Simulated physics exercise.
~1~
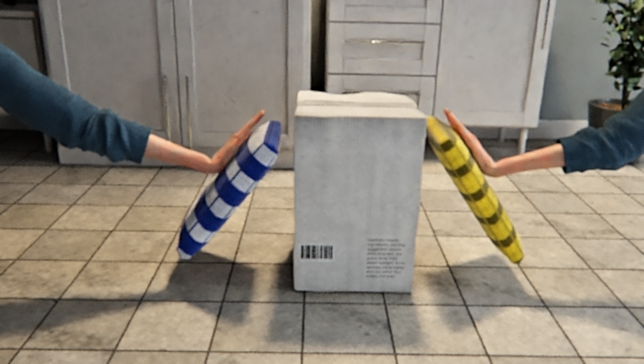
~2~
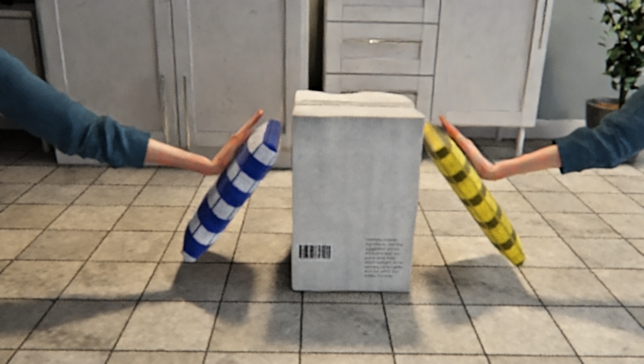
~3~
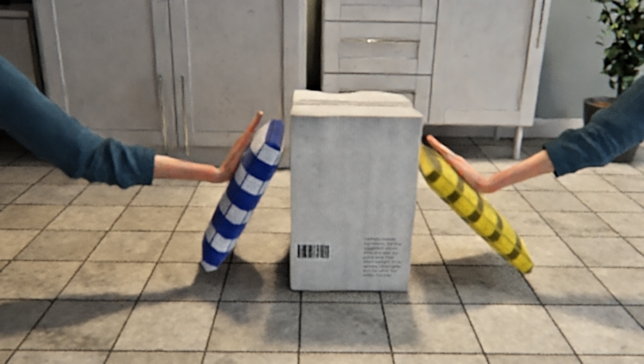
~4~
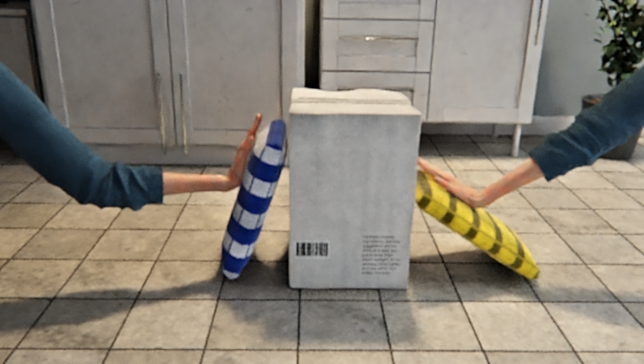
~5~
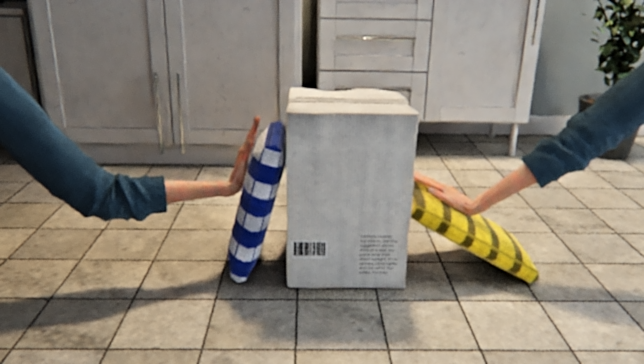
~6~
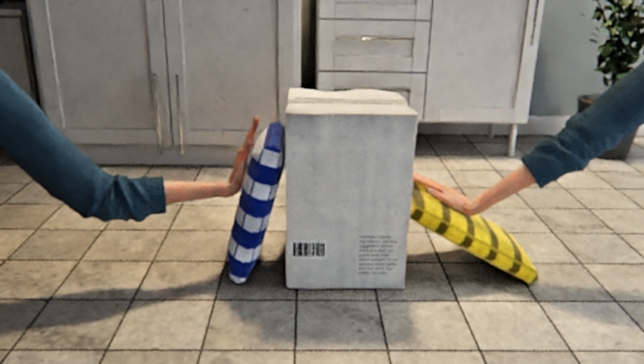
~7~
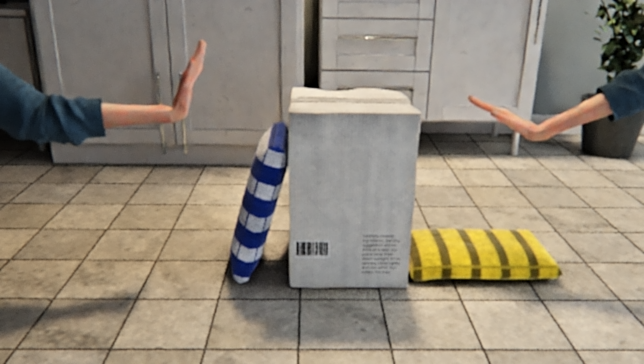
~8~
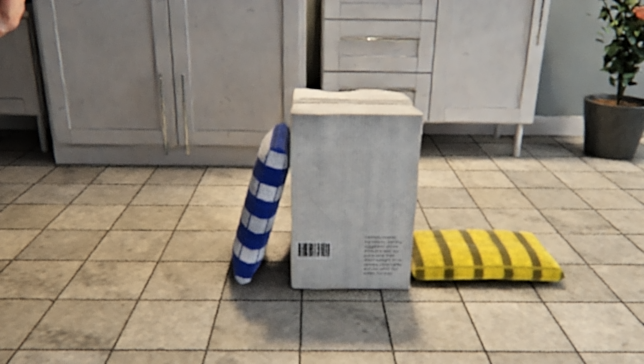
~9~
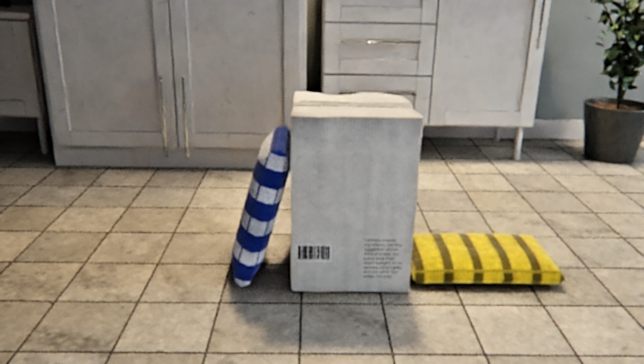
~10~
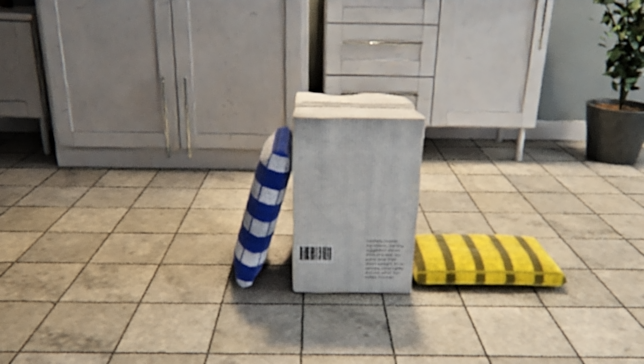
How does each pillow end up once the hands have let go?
The blue pillow keeps leaning against the left side of the white box, while the yellow pillow slumps down and lies flat on the floor to the right.
